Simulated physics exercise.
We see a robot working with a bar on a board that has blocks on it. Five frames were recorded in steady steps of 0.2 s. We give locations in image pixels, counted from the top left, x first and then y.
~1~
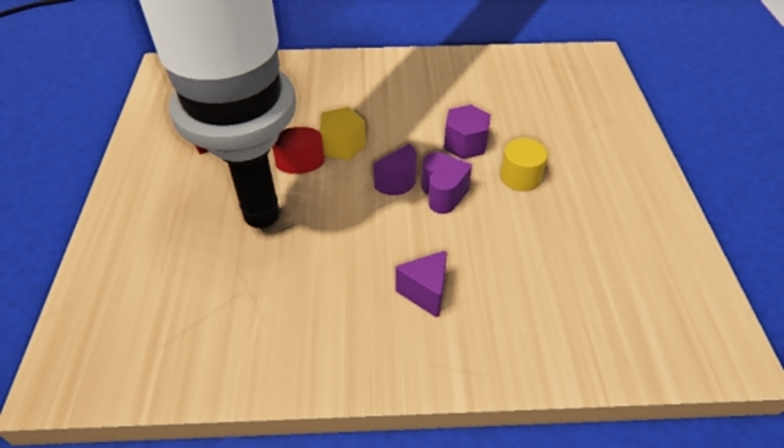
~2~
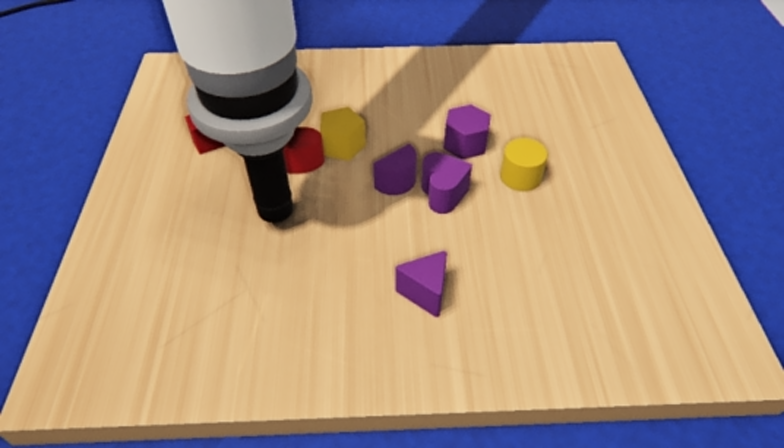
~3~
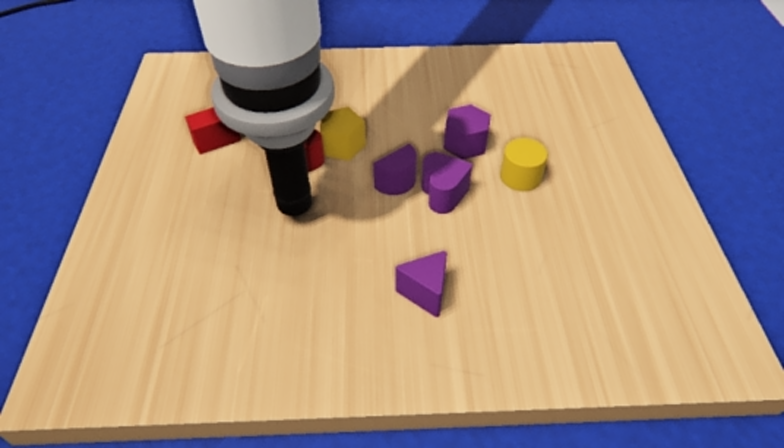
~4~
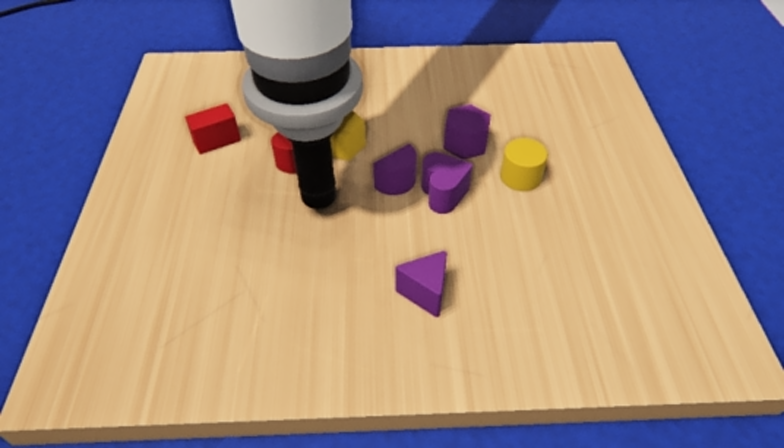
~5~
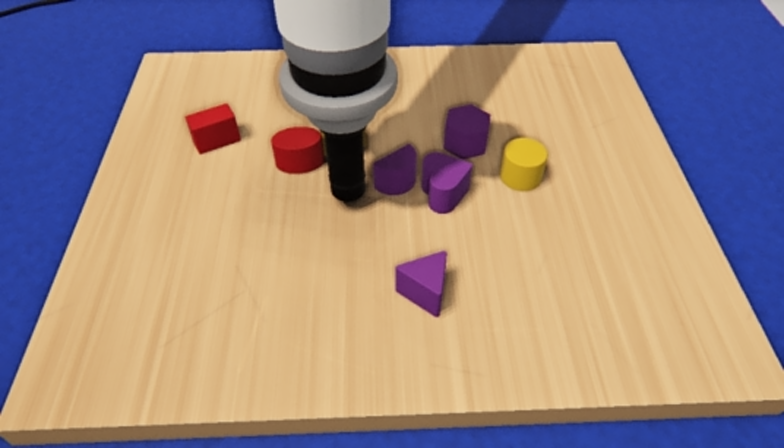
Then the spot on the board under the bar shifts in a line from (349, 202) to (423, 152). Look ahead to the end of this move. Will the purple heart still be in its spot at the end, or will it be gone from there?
Moved.
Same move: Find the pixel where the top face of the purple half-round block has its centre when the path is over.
In the picture, it is at (457, 138).
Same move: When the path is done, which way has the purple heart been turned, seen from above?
The sense of turning is clockwise.
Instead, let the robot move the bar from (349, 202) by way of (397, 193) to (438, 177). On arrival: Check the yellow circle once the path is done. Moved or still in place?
It keeps its position.
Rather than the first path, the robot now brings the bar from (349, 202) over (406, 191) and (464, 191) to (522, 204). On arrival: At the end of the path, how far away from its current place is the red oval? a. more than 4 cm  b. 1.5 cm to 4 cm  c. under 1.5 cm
c (under 1.5 cm)
The first path, step by step. One third of the way, bar (375, 172); purple half-round block (415, 152), turned 15° clockwise; purple heart (450, 169), turned 15° clockwise.
Two thirds of the way, bar (401, 156); purple half-round block (440, 143), turned 45° clockwise; purple heart (459, 170), turned 40° clockwise.
At the end, bar (423, 141); purple half-round block (457, 138), turned 85° clockwise; purple heart (460, 170), turned 45° clockwise; purple hexagon still.
